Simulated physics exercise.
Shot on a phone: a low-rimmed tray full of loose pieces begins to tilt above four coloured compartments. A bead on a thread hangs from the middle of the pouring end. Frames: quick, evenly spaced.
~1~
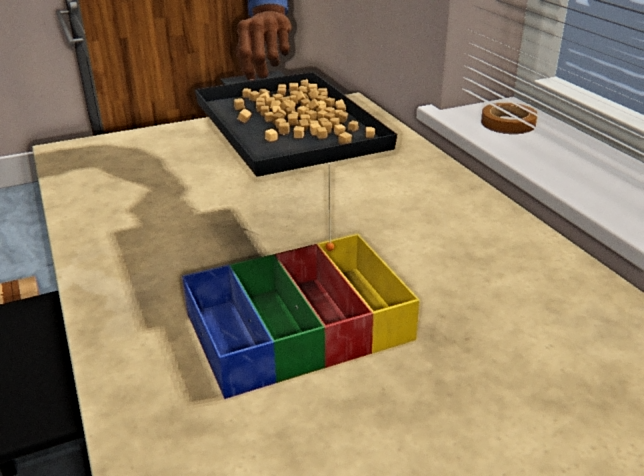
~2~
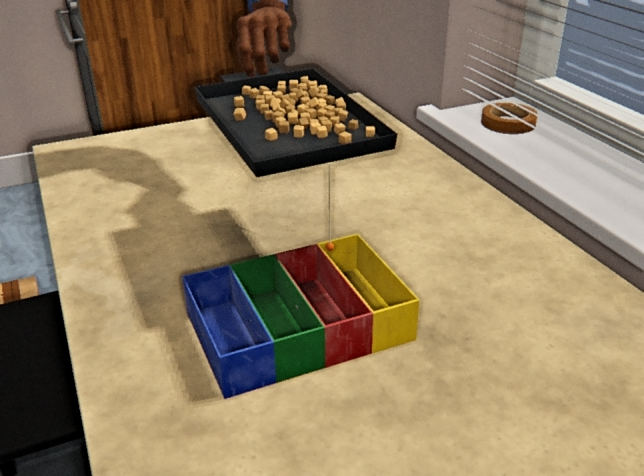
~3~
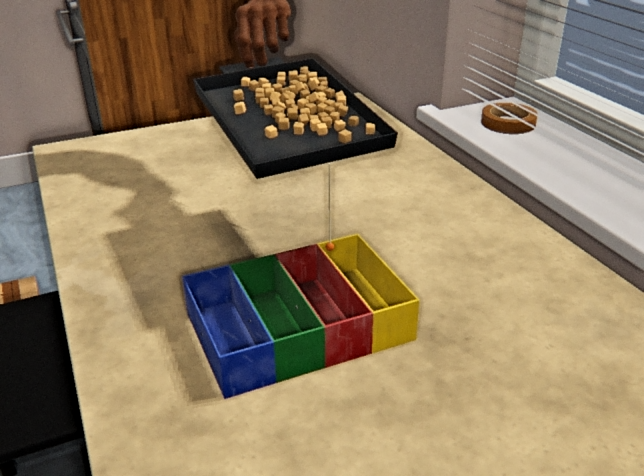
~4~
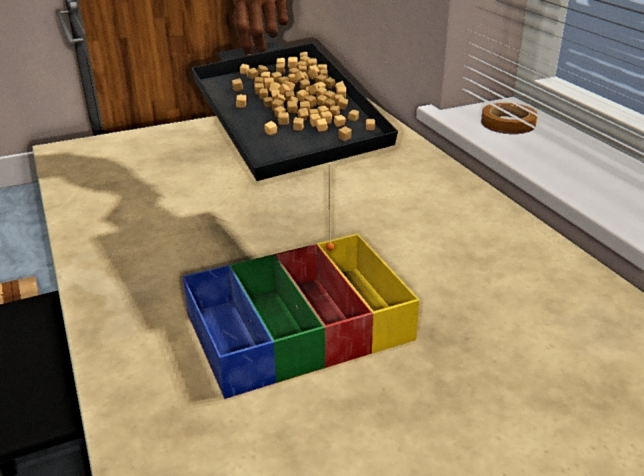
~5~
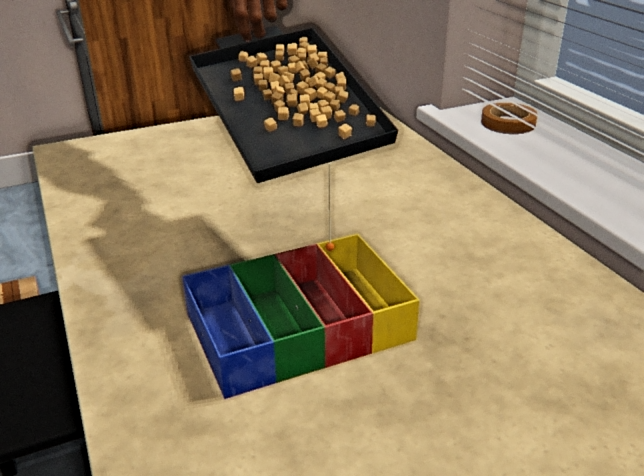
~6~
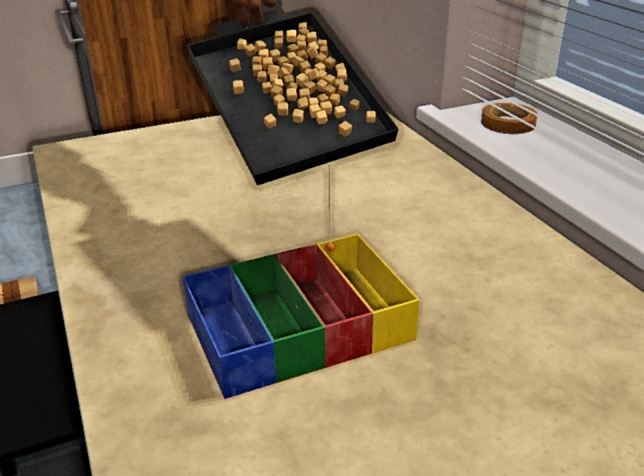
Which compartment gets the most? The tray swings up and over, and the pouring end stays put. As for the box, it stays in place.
The green compartment.
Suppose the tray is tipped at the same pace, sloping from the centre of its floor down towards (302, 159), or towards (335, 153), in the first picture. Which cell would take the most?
Try 1 - the red one. Try 2 - the yellow one.
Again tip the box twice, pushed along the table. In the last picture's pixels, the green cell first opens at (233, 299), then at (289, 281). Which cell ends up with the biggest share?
Run one gives the red cell; run two gives the cell in green.
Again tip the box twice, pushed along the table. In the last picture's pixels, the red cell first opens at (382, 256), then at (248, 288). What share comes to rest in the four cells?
Well, you'd get about 70 per cent and then about 80 per cent.
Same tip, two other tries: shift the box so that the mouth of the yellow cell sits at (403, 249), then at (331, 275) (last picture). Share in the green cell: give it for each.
First position: Some 30 %; second position: Some 10 %.
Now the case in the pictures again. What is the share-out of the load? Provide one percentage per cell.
Final shares - blue cell 0 percent, green cell 60 percent, red cell 30 percent, yellow cell 10 percent.
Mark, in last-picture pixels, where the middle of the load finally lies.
Centre at rest: Close to (296, 335).
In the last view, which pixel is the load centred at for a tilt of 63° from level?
In the last view, the load is centred close to (291, 137).
Soon after the last picture, tray tipped steeply; nearly all on the tray; a stray few falling or outside the box.
A little later, tray tipped past a quarter turn; most on the tray; a small part in the green cell; a stray few in the red cell; a stray few in the blue cell.
Later still, tray tipped past a quarter turn; about two thirds in the green cell; about a quarter in the red cell; a small part in the yellow cell; a stray few in the blue cell; a stray few falling or outside the box.
At rest, tray tipped past a quarter turn; about two thirds in the green cell; about a quarter in the red cell; a small part in the yellow cell; a stray few in the blue cell; a stray few outside the box.
